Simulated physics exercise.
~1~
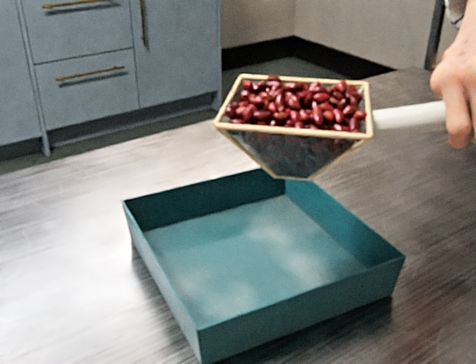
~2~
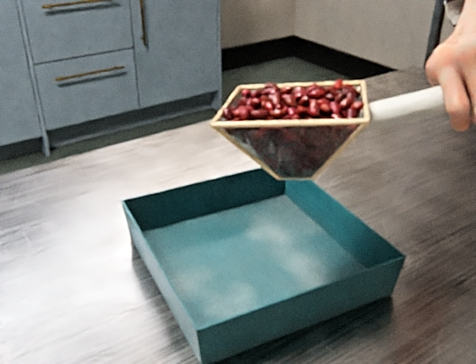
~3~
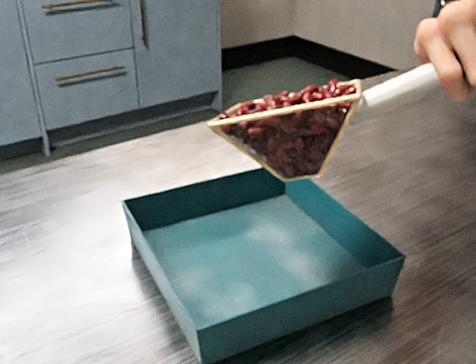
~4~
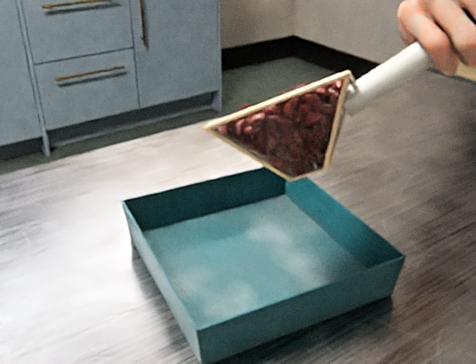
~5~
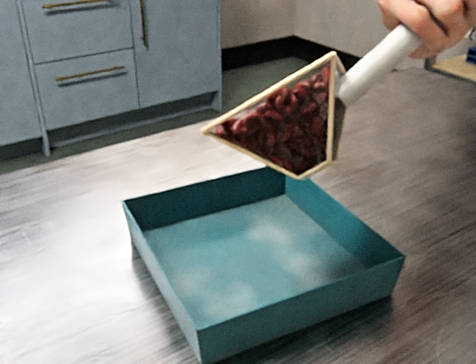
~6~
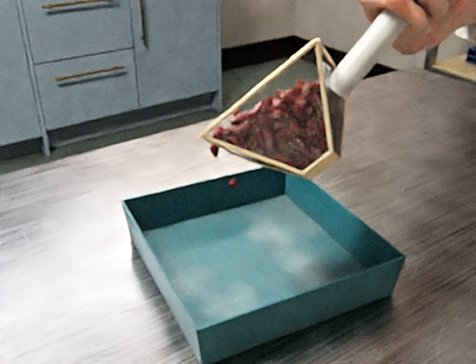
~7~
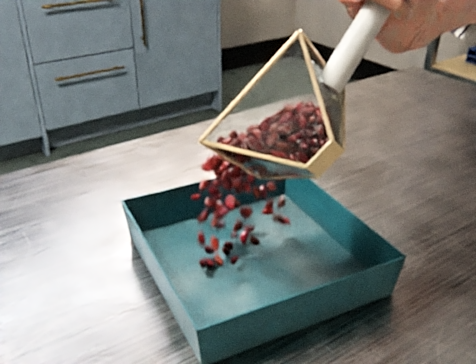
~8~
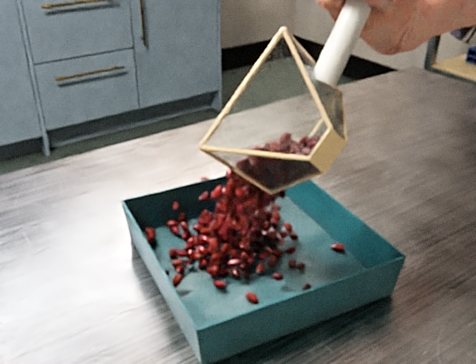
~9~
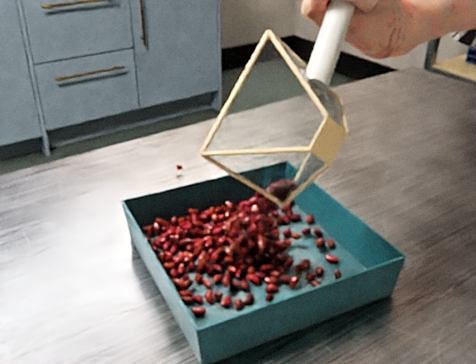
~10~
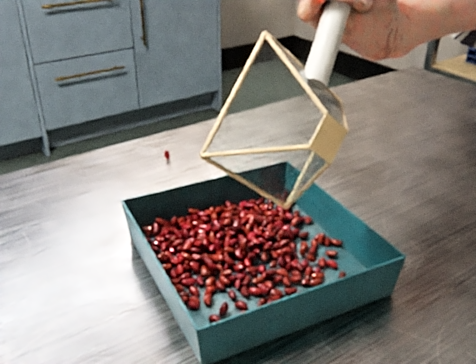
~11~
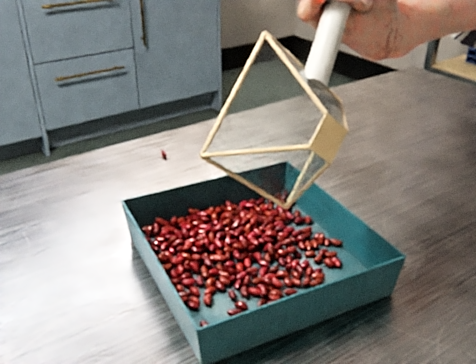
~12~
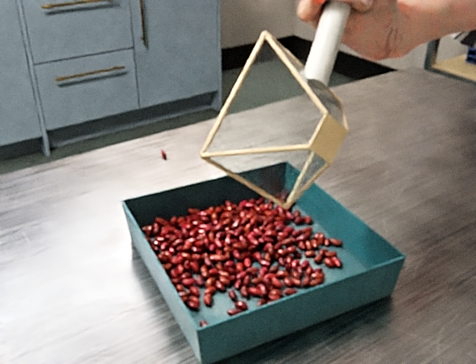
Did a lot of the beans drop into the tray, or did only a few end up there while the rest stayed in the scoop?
A lot of the beans dropped into the tray, where they spread out in a broad heap, and the scoop was left empty.
